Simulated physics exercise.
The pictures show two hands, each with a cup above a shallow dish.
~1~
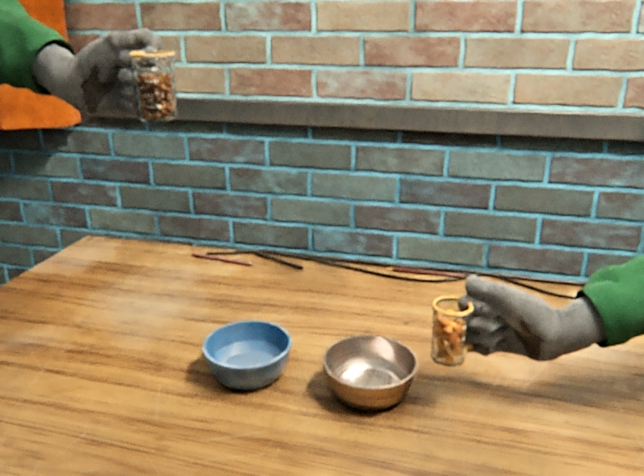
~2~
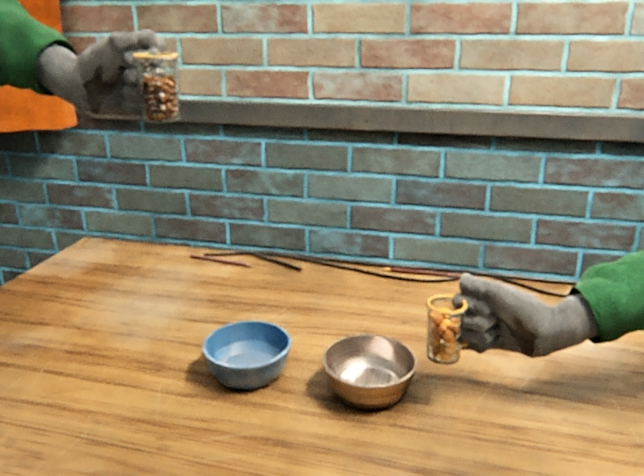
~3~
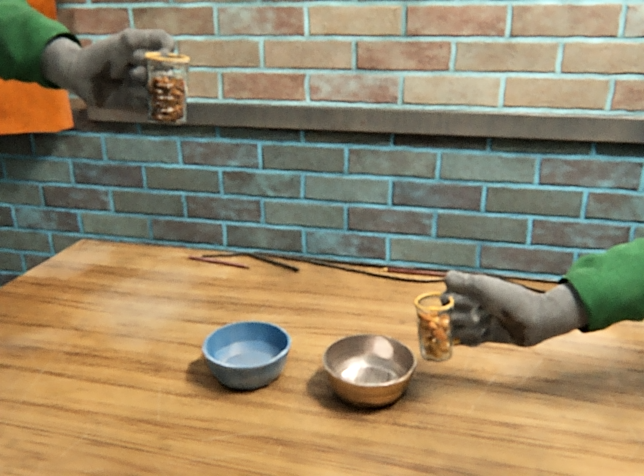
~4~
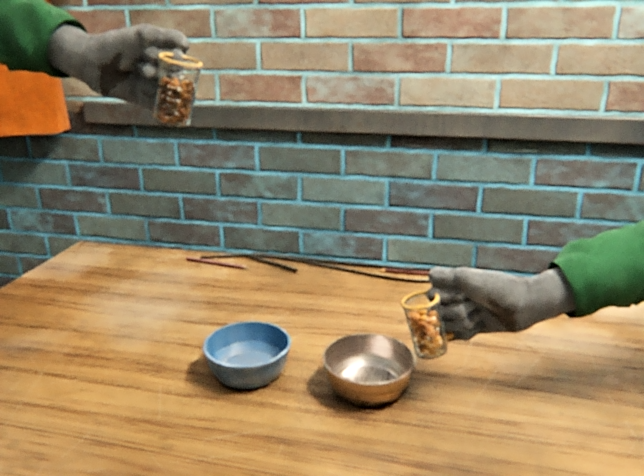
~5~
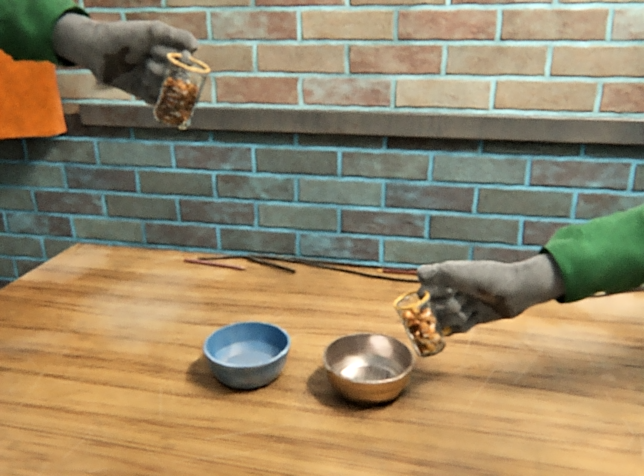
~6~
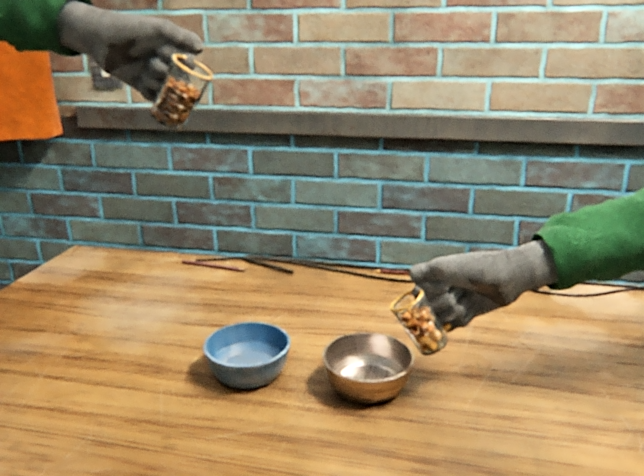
Two grey-gloved hands in green sleeves, each holding a small clear cup of brown and orange pieces, move inward over a wooden table before a brick wall, seen from slightly above. A blue bowl sits left of a metallic one, with dark cords behind and orange at the far left. Both cups shift inward, then tilt together, the left one held much higher, while the bowls stay still.
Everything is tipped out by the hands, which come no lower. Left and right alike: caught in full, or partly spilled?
My prediction: Left dish: Partial capture; right dish: Full capture.
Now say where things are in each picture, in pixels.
In the first picture, left dish near (231, 369), empty; left cup near (155, 86), holding cereal balls, high above its dish; right dish near (361, 389), empty; right cup near (450, 332), holding roasted chickpeas, just above its dish.
In the second picture, left cup near (159, 88), upright; right cup near (445, 330), upright.
In the third picture, left cup near (167, 89), tipped 6°; right cup near (435, 328), tipped 6°.
In the fourth picture, left cup near (176, 91), tipped 15°; right cup near (426, 326), tipped 15°.
In the fifth picture, left cup near (180, 92), tipped 23°; right cup near (421, 324), tipped 23°.
In the sixth picture, left dish near (233, 368); left cup near (180, 94), tipped 32°; right dish near (362, 383); right cup near (420, 323), tipped 32°.
Then, 0.44 s on from there, left, the whole lot still in the cup; right, the whole lot still in the cup.
Then, 0.91 s on from there, left, all but a few still in the cup, only a few in the air; right, the whole lot still in the cup.
Then, 1.47 s on from there, left, a little still in the cup, near half in the dish, near half in the air; right, near a third still in the cup, near two thirds in the dish.
In the end, left, all but a few in the dish, a little outside the dish; right, the whole lot in the dish, none at all outside the dish.
